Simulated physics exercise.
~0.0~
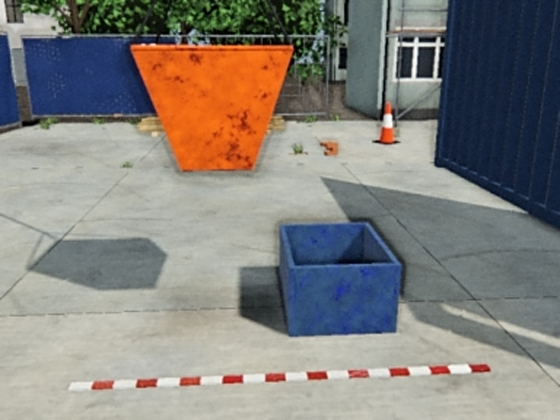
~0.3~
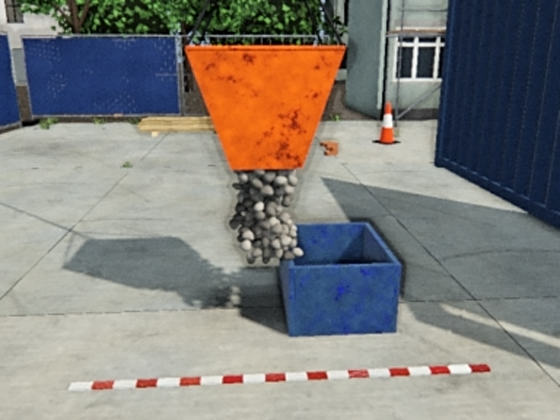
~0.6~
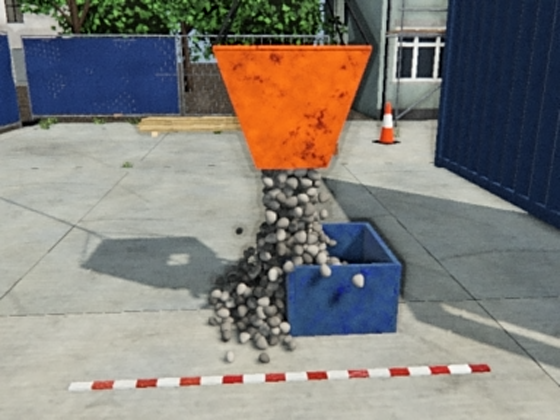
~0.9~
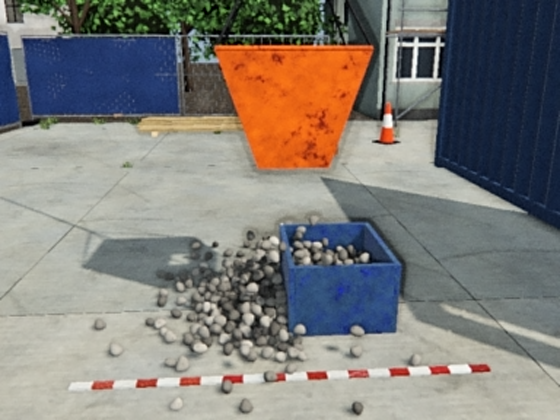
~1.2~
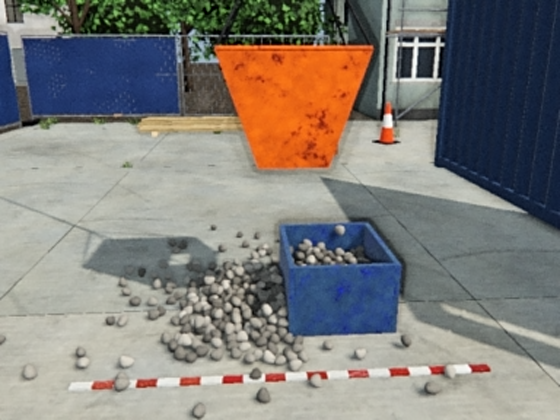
An orange skip slid to the right above a concrete yard and poured out round grey stones, which tumbled over the left edge of a blue bin, leaving some inside and a wide heap scattered on the ground, mostly to its left.
